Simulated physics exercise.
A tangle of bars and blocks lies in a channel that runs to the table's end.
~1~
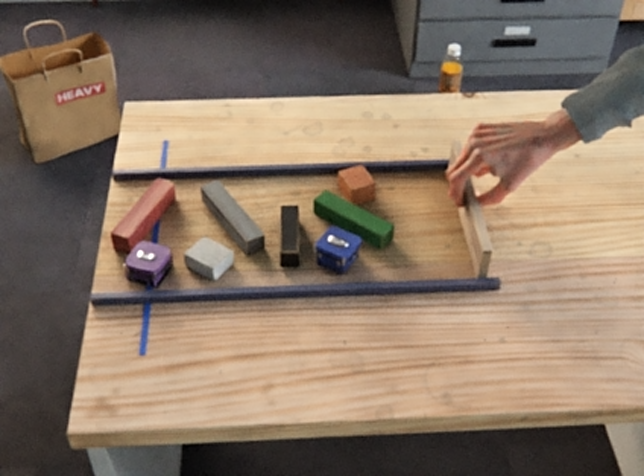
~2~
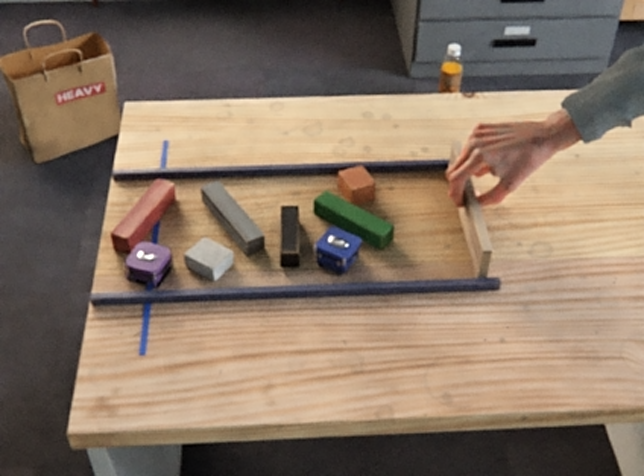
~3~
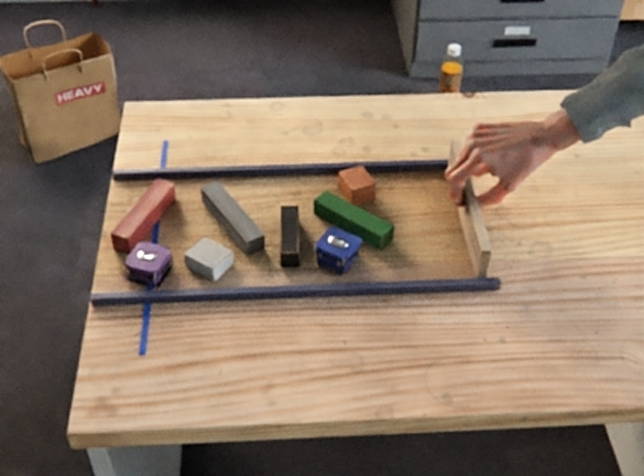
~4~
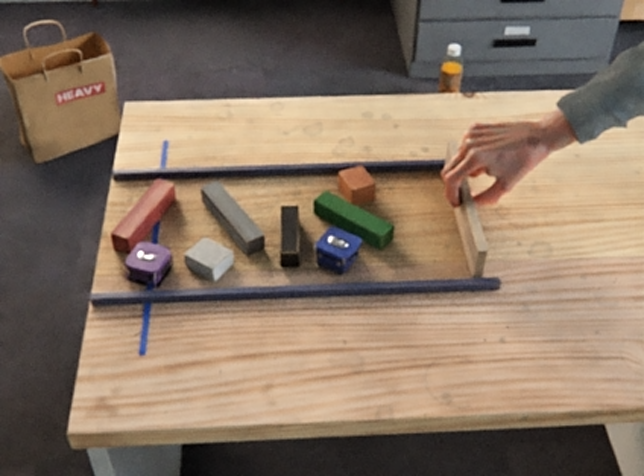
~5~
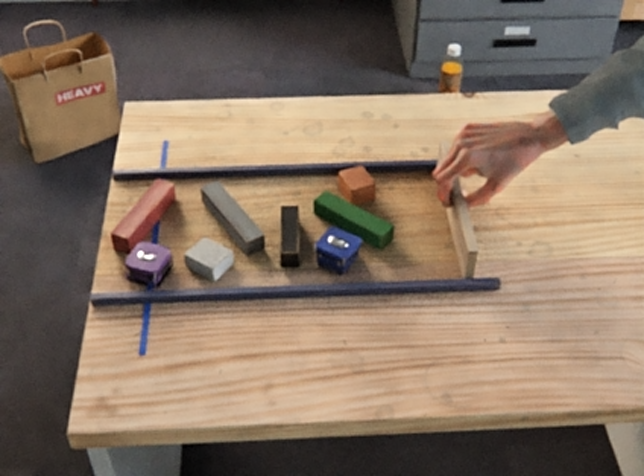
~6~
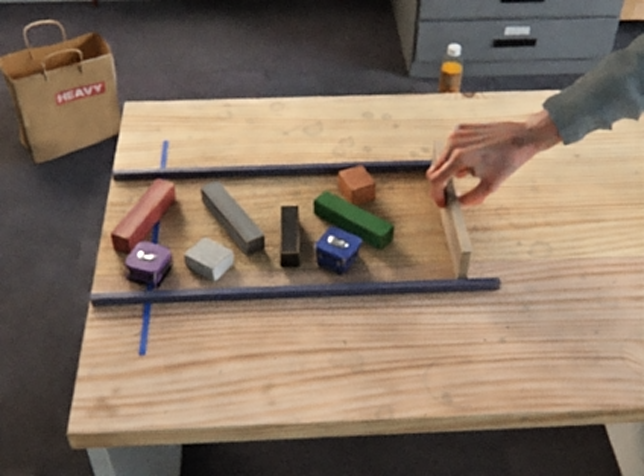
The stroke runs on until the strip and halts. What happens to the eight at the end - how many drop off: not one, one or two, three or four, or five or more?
Off the edge: Three or four.
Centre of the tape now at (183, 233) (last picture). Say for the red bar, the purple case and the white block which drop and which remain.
Lab note - red bar toppled, purple case toppled, white block not toppled.
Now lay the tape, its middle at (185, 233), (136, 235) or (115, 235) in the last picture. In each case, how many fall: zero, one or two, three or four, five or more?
Result per tape, as listed: Just one or two; at least five; 5 or more.
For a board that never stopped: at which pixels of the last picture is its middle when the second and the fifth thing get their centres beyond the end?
Roughly (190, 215) and then roughly (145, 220).
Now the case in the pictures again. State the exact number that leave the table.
4 in total.
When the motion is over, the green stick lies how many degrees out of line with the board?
Angle: Roughly 25 degrees.
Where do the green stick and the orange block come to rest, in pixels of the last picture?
In the last picture, roughly (129, 222) and (146, 190).
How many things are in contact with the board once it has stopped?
At rest, 3 are in contact.
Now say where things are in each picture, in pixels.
In the first frame, red bar (144, 215); purple case (149, 264); white block (209, 259); board (469, 207); tape (156, 234).
In the second frame, purple case (149, 265); orange block (357, 186).
In the third frame, white block (209, 259); black stick (290, 236).
In the fourth frame, red bar (145, 215); blue case (338, 251).
In the fifth frame, purple case (149, 265); board (456, 208).
In the sixth frame, red bar (145, 215); purple case (149, 265); white block (209, 259); board (450, 208); tape (156, 234).
Early on, none off yet; red bar at rest near (145, 215); purple case at rest near (149, 265); white block at rest near (209, 259).
Finally, the number that fall off is three or four; lost, grey stick, white block, purple case and red bar.
